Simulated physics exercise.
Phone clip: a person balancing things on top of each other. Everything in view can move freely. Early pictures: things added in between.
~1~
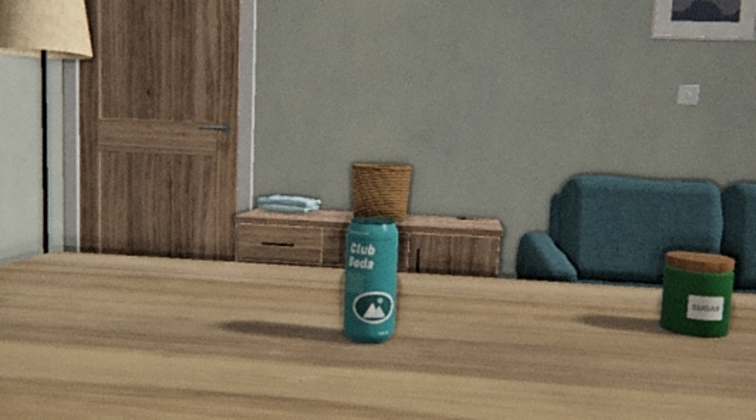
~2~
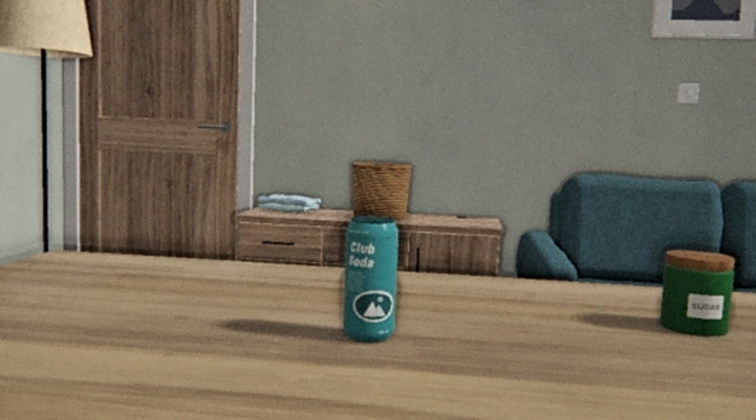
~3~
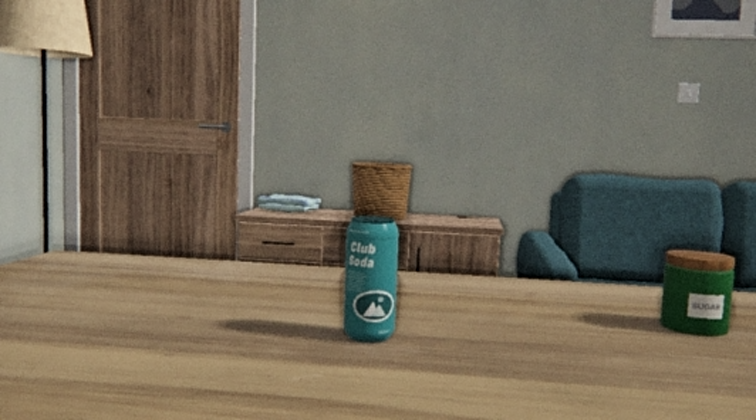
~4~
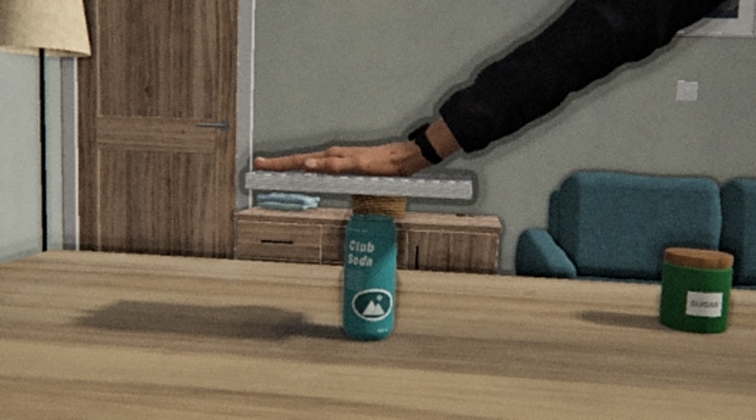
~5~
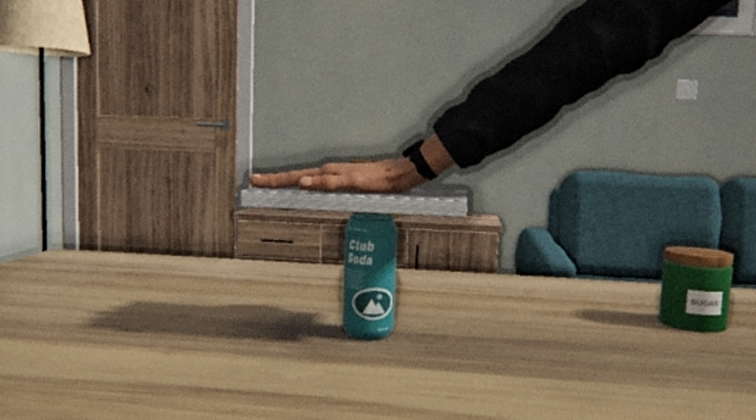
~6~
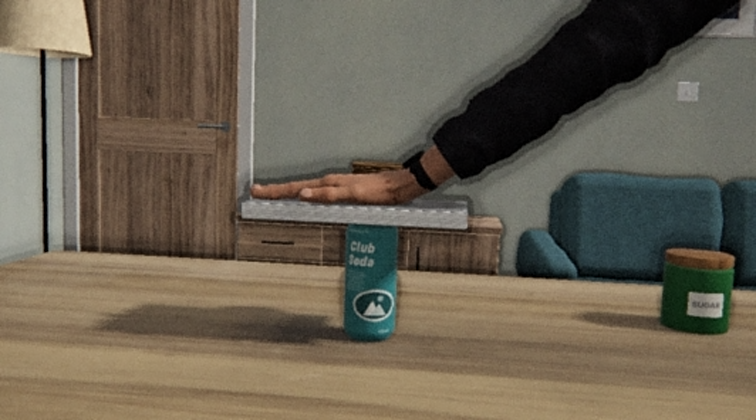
In a living room with a wooden door, a lamp and a teal sofa at the back, a wooden tabletop is seen from just above its surface by a nearly still camera. A teal soda can stands near the middle, a woven basket visible behind it, and a green jar sits at right. A dark-sleeved arm lowers a flat grey book onto the can, keeping its hand on top.
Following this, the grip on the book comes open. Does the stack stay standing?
Yes.
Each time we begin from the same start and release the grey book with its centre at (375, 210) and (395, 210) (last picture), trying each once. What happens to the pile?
In the first case the pile remains standing, while in the second it remains standing.
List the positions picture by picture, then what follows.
In the first frame, the last thing is not in view yet; green jar (697, 293).
In the second frame, the last thing is not in view yet; green jar (697, 292).
In the third frame, the last thing is not in view yet; green jar (697, 292).
The fourth frame shows coming down; grey book (365, 182); green jar (695, 290).
The fifth frame shows coming down; grey book (360, 198); green jar (695, 288).
The sixth frame shows set down, still held; grey book (361, 210); green jar (697, 290).
Then, 0.20 s later than the last frame, all is still.
Then, 0.40 s later than the last frame, grey book resting near (361, 210).
When it is over, all 3 as before. End places, in pixels of the last picture, grey book near (361, 210). The pile stays up.
